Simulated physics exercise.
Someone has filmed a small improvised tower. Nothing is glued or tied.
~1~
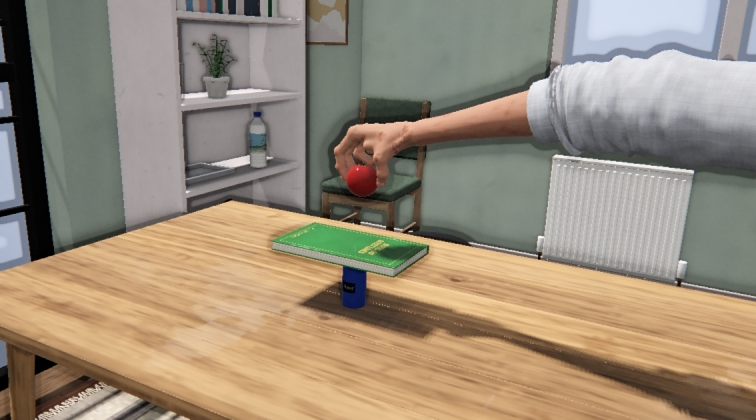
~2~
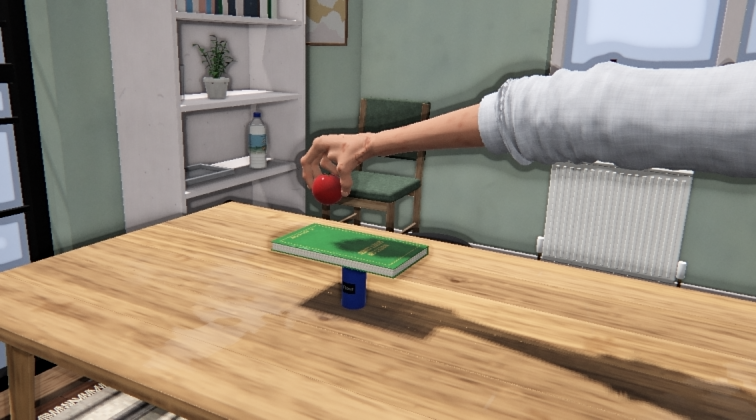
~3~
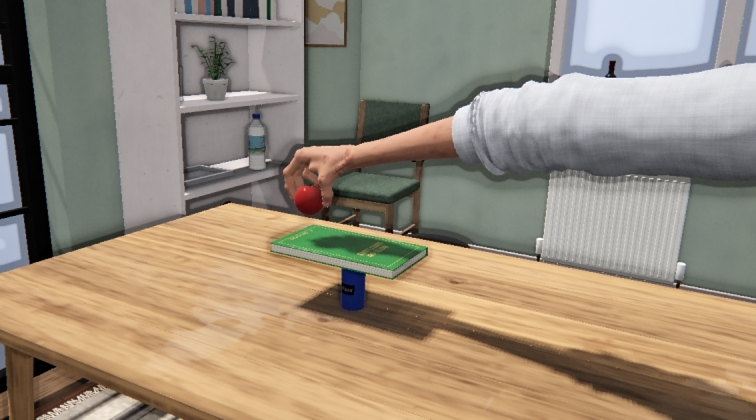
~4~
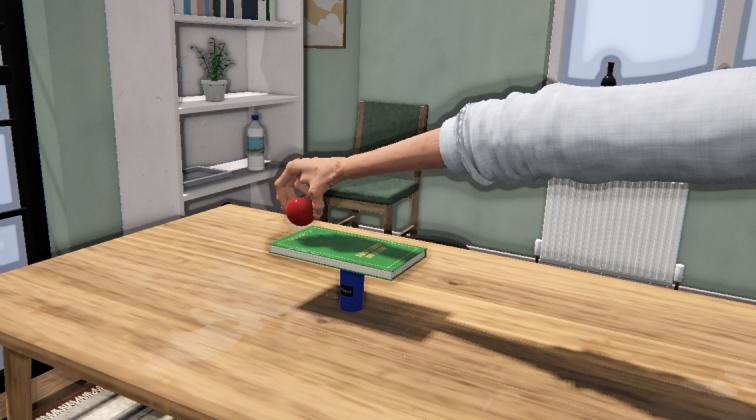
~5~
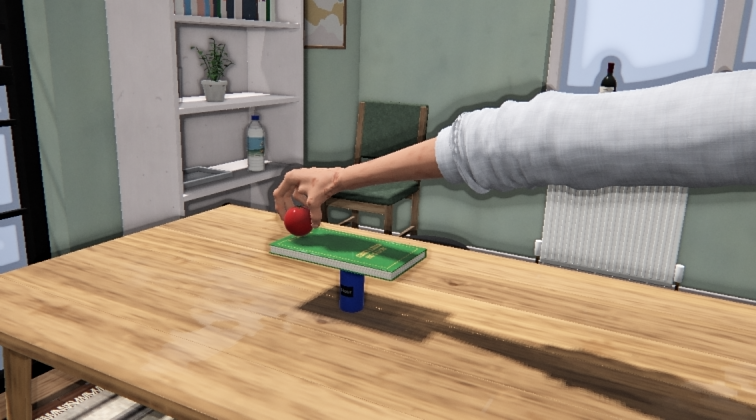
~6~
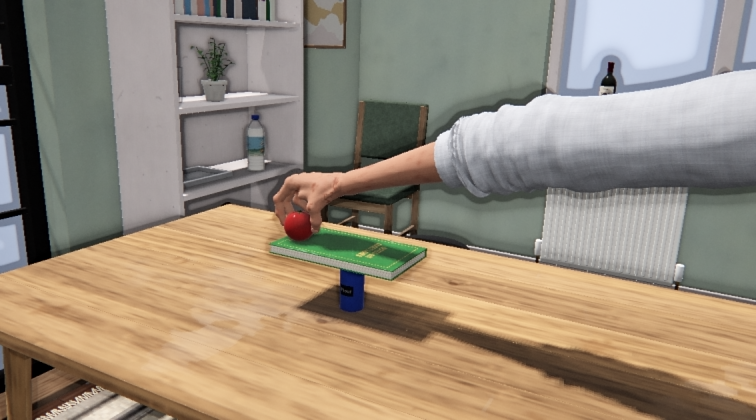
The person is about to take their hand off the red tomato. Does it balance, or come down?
In the end the stack comes apart.
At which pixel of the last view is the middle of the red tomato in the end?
At about (271, 280).
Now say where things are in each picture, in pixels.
Coming down; red tomato (363, 180); green book (350, 247), in the first frame.
Coming down; red tomato (328, 188); green book (350, 248), in the second frame.
Coming down; red tomato (310, 199); green book (349, 249), in the third frame.
Coming down; red tomato (302, 211); green book (348, 250), in the fourth frame.
Coming down; red tomato (299, 220); green book (348, 251), in the fifth frame.
Set down, still held; red tomato (300, 226); green book (348, 250), in the sixth frame.
Then, 0.50 s past the last view, red tomato now fallen; green book rocked 50° from its first pose.
Then, 0.80 s past the last view, green book now fallen; blue shaker on its side.
Finally, fallen, red tomato and green book; down or leaning hard in the stack, blue shaker. Final places as the last picture's camera would see them, red tomato near (271, 281). The stack gives way.
